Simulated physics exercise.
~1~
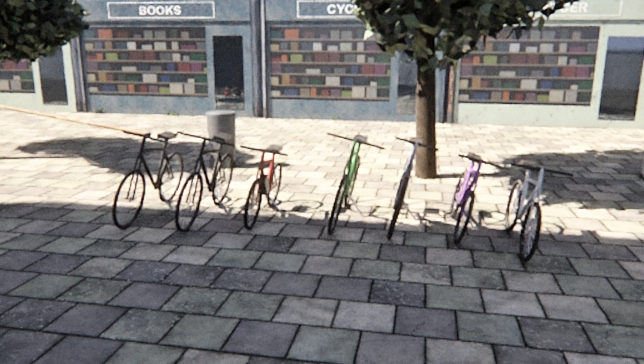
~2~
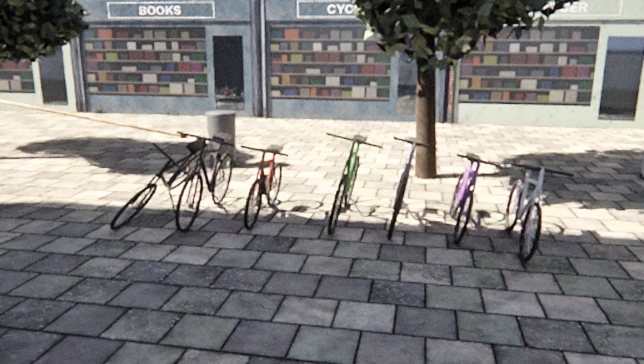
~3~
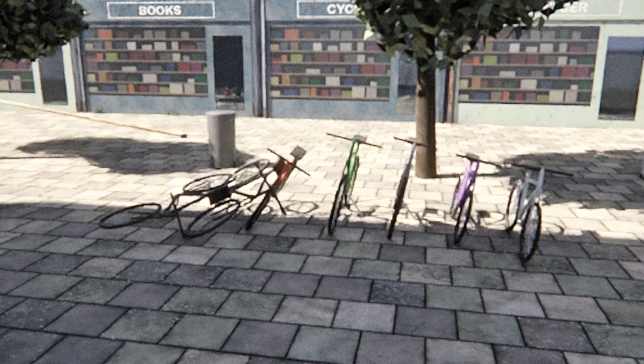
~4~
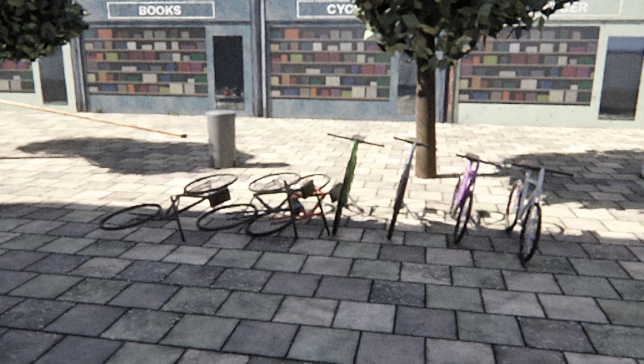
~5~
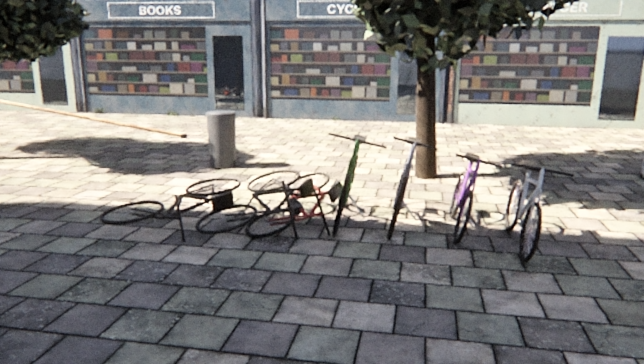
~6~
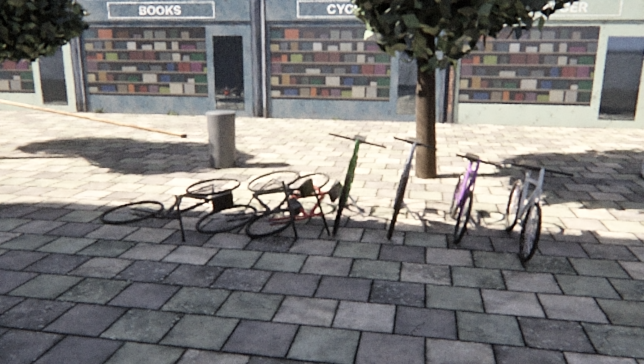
The leftmost bicycle tips right, toppling the next and the red one, while four stay standing.
